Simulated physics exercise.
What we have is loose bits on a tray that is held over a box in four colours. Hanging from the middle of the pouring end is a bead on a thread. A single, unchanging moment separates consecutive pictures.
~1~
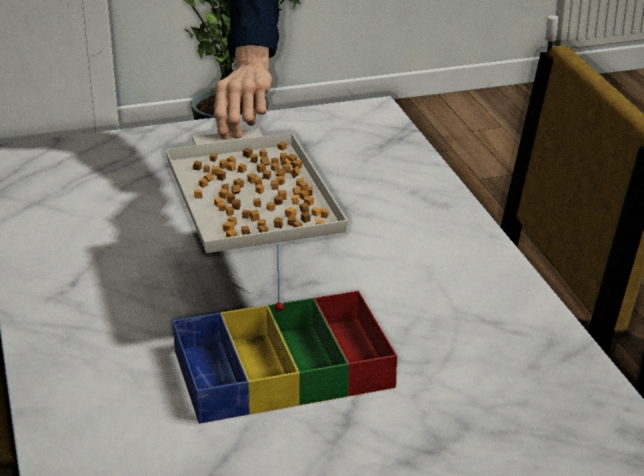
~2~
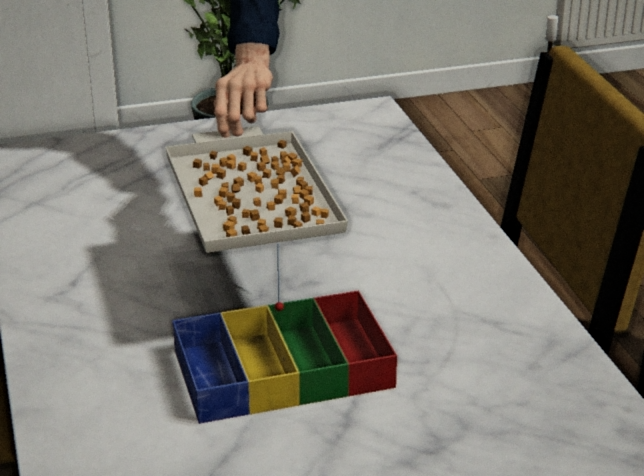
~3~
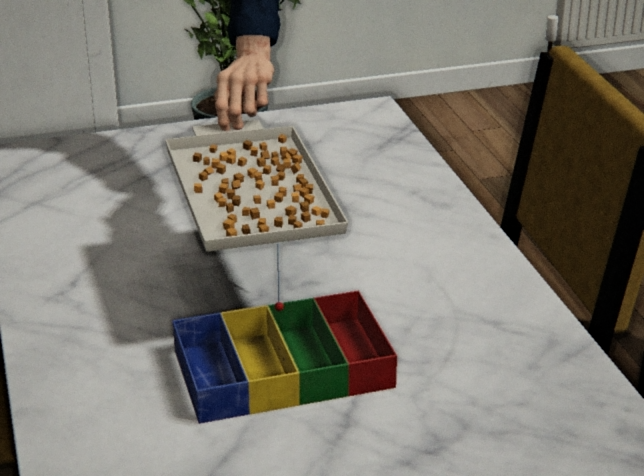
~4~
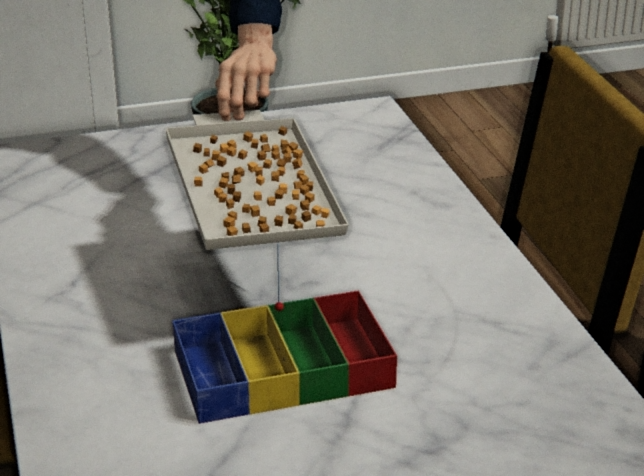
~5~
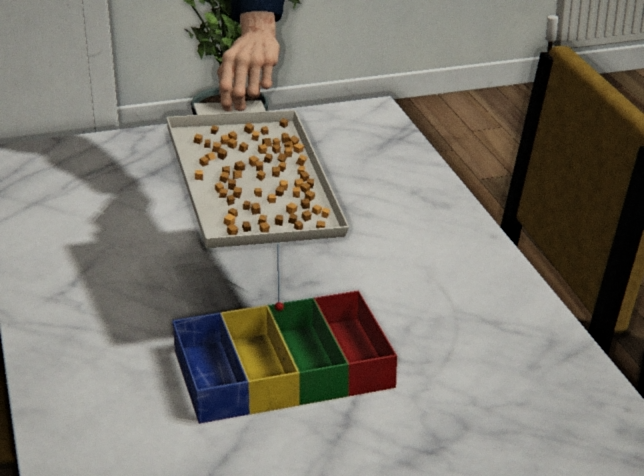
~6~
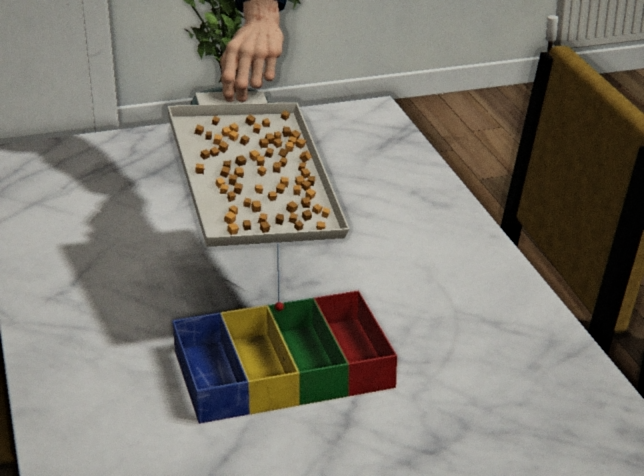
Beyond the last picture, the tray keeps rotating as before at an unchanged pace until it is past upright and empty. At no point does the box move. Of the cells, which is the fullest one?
The red one.
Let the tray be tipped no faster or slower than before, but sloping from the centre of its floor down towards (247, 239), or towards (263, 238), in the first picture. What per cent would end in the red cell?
So it's 0 percent with the first slope and 10 percent with the other.
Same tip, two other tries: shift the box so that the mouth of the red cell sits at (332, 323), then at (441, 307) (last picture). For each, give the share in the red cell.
Close to 50 in a hundred first, close to 0 in a hundred second.
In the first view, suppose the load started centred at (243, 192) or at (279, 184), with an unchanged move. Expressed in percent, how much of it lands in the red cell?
Roughly 50 % and then 40 %.
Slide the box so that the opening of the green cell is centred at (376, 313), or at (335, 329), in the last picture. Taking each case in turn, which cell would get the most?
The first time it is that yellow cell; the second time it is the green one.
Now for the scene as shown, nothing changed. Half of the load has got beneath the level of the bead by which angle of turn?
I'd say close to 115 degrees.
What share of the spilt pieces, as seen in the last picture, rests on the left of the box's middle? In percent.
Left share: Some 0 per cent.
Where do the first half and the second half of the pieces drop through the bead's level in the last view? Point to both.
Early-half point (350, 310); late-half point (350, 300).
Just after the last frame, tray tipped steeply; every one on the tray.
A moment on, tray tipped right over; almost all on the tray; just a few in the red cell.
Further on, tray tipped past a quarter turn; roughly half in the red cell; roughly a quarter in the green cell; roughly a quarter falling or outside the box.
When it is over, tray tipped past a quarter turn; roughly half in the red cell; roughly a quarter in the green cell; not one in the blue cell; not one in the yellow cell; roughly a quarter outside the box.
